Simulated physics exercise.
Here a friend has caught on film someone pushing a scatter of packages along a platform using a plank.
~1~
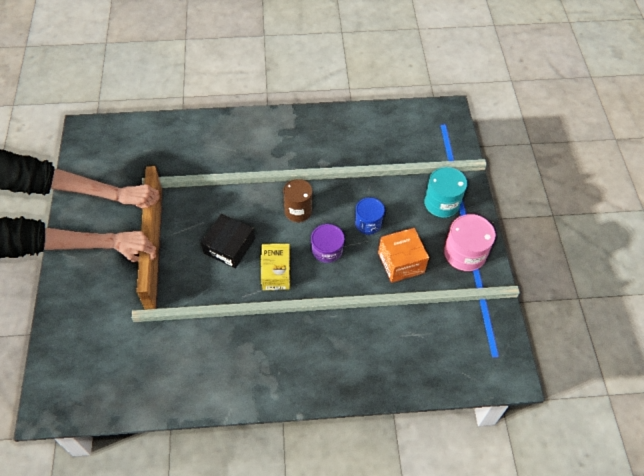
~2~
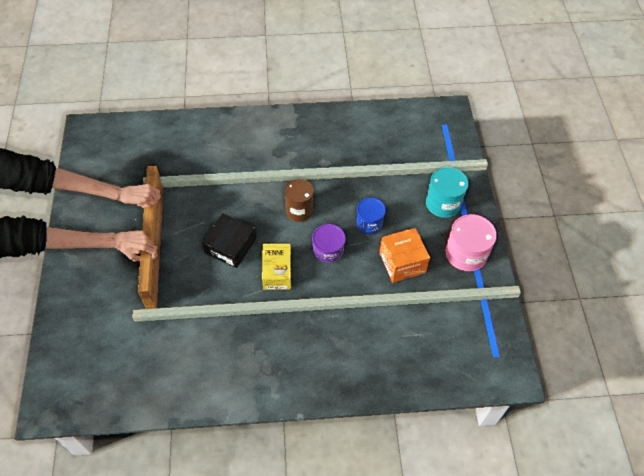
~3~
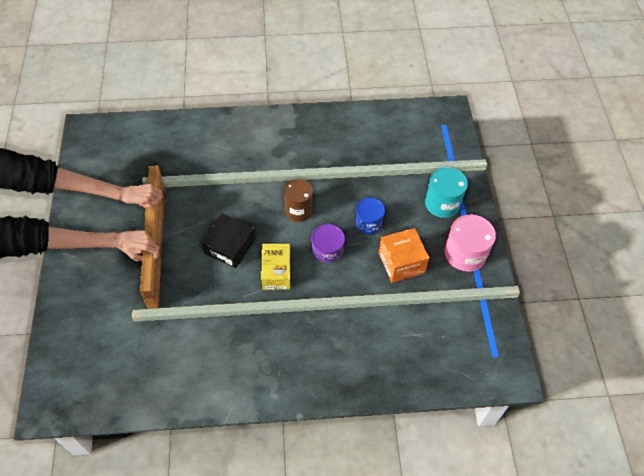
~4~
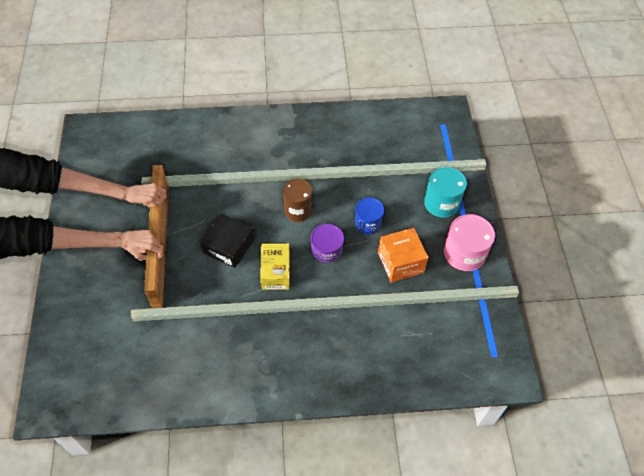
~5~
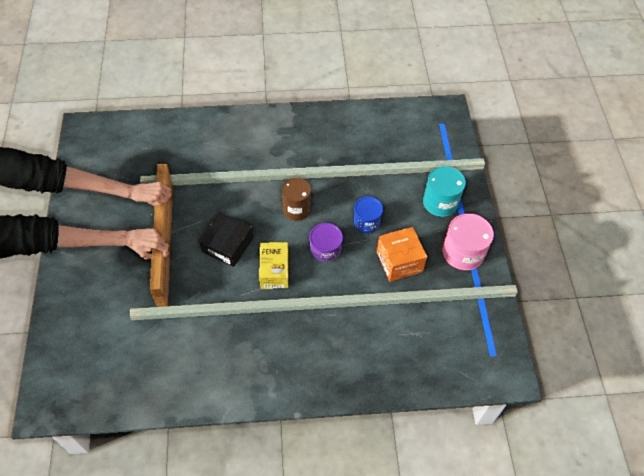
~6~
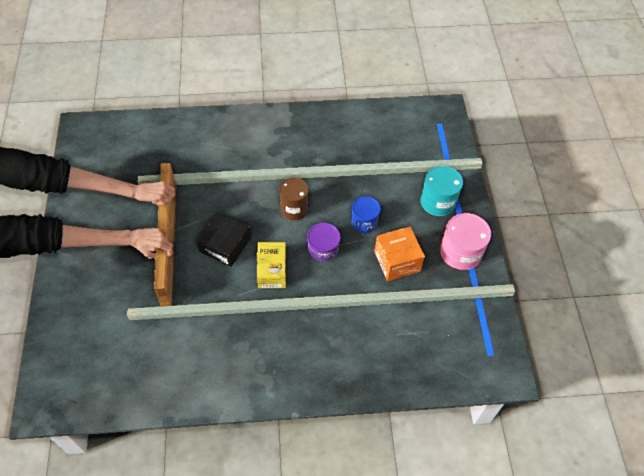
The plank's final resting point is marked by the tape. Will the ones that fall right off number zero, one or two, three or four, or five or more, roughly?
More than four drop off.
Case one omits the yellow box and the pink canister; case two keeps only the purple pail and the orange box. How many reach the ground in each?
Try one: 3; try two: 3.
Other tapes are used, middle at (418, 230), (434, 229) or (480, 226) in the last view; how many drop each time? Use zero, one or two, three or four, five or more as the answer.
Place one: Either one or two; place two: Just one or two; place three: 5 or more.
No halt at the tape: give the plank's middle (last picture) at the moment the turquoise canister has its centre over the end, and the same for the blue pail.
Approx. (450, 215) for the first, approx. (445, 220) for the second.
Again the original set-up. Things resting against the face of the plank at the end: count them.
Count recorded: 3.
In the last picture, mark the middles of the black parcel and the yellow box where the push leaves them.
You'll find the black parcel at roughly (481, 218) and the yellow box at roughly (493, 254).
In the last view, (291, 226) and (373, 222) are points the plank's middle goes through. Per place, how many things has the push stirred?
By then 4, and later 8.
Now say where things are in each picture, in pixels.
The first picture shows pink canister (469, 243); turquoise canister (445, 192); orange box (403, 255); plank (151, 237); tape (467, 229).
The second picture shows turquoise canister (447, 192); plank (152, 236).
The third picture shows orange box (403, 255); brown canister (299, 201).
The fourth picture shows pink canister (469, 243); black parcel (228, 240).
The fifth picture shows turquoise canister (444, 192); yellow box (274, 265).
The sixth picture shows pink canister (465, 242); turquoise canister (441, 191); orange box (399, 254); plank (166, 234); tape (462, 227).
A little later, none off yet; pink canister at rest near (465, 242); turquoise canister at rest near (441, 191); orange box at rest near (399, 254).
Next, none off yet; pink canister shifted a little near (470, 243); turquoise canister at rest near (441, 191); orange box shifted about its own width near (437, 263).
When it is over, the number that fall off is five or more; down, purple pail, blue pail, orange box, turquoise canister and pink canister.
